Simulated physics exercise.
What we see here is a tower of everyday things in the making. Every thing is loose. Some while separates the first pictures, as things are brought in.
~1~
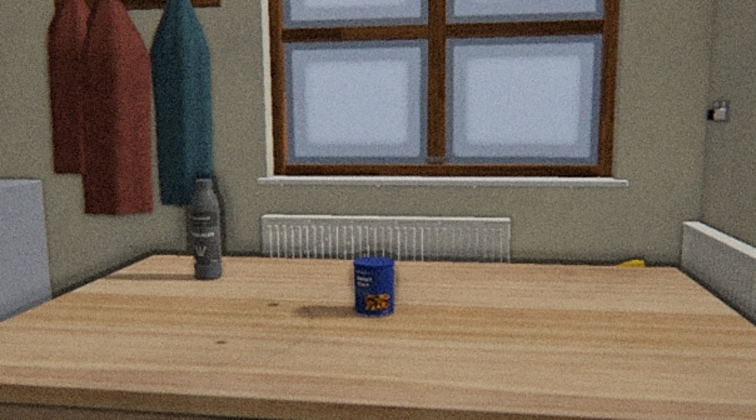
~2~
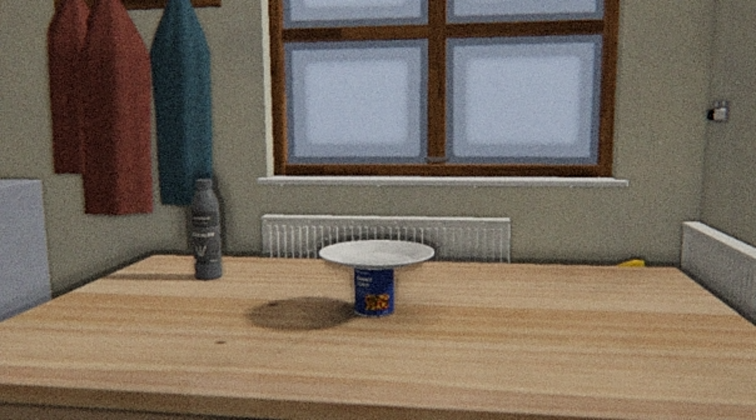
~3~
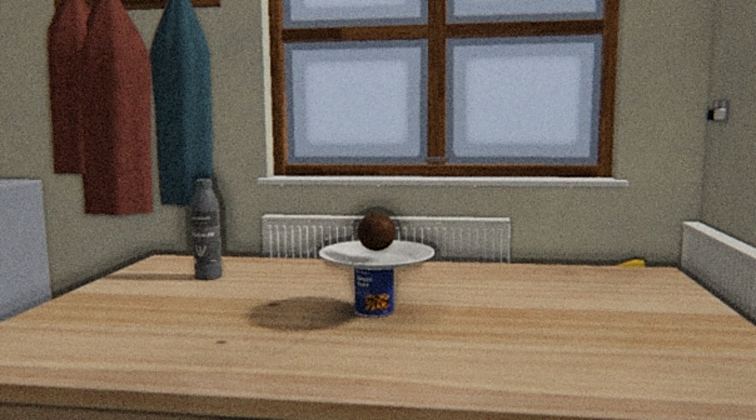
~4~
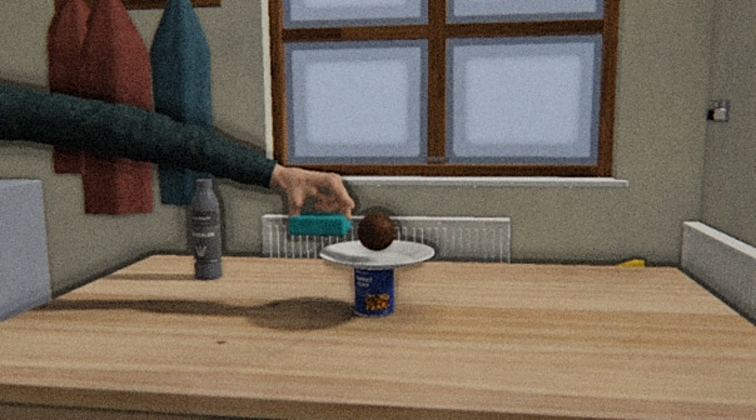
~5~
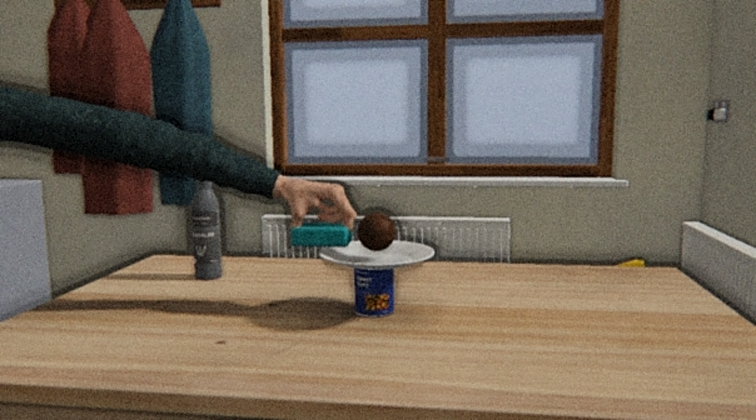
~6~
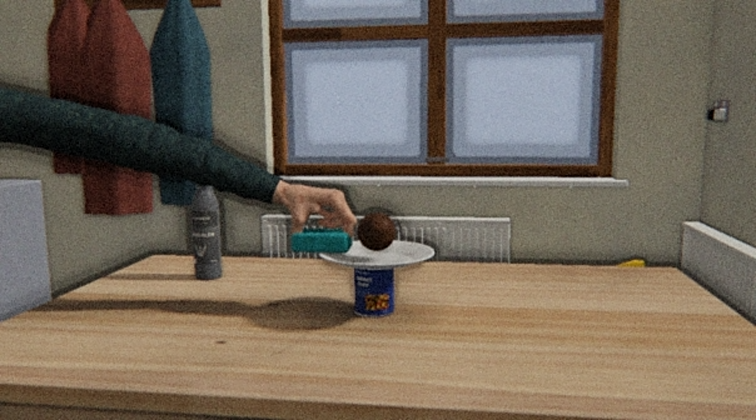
On a wooden table, a plate and brown ball top a blue pot before a hand lowers a turquoise sponge.
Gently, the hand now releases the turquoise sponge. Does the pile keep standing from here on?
It will stay balanced.
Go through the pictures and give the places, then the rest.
In the first frame, the last thing is not in view yet.
In the second frame, the last thing is not in view yet; blue pot (374, 286).
In the third frame, the last thing is not in view yet; white plate (377, 256).
In the fourth frame, coming down; turquoise sponge (320, 223); blue pot (374, 286).
In the fifth frame, coming down; turquoise sponge (323, 235); white plate (377, 256).
In the sixth frame, in place under the hand; turquoise sponge (323, 240); blue pot (374, 286).
Then, 0.20 s later than the last frame, all is still.
Then, 0.40 s later than the last frame, turquoise sponge resting near (323, 241).
When it is over, all 5 as before. End places, in pixels of the last picture, turquoise sponge near (323, 241). The pile keeps its balance.
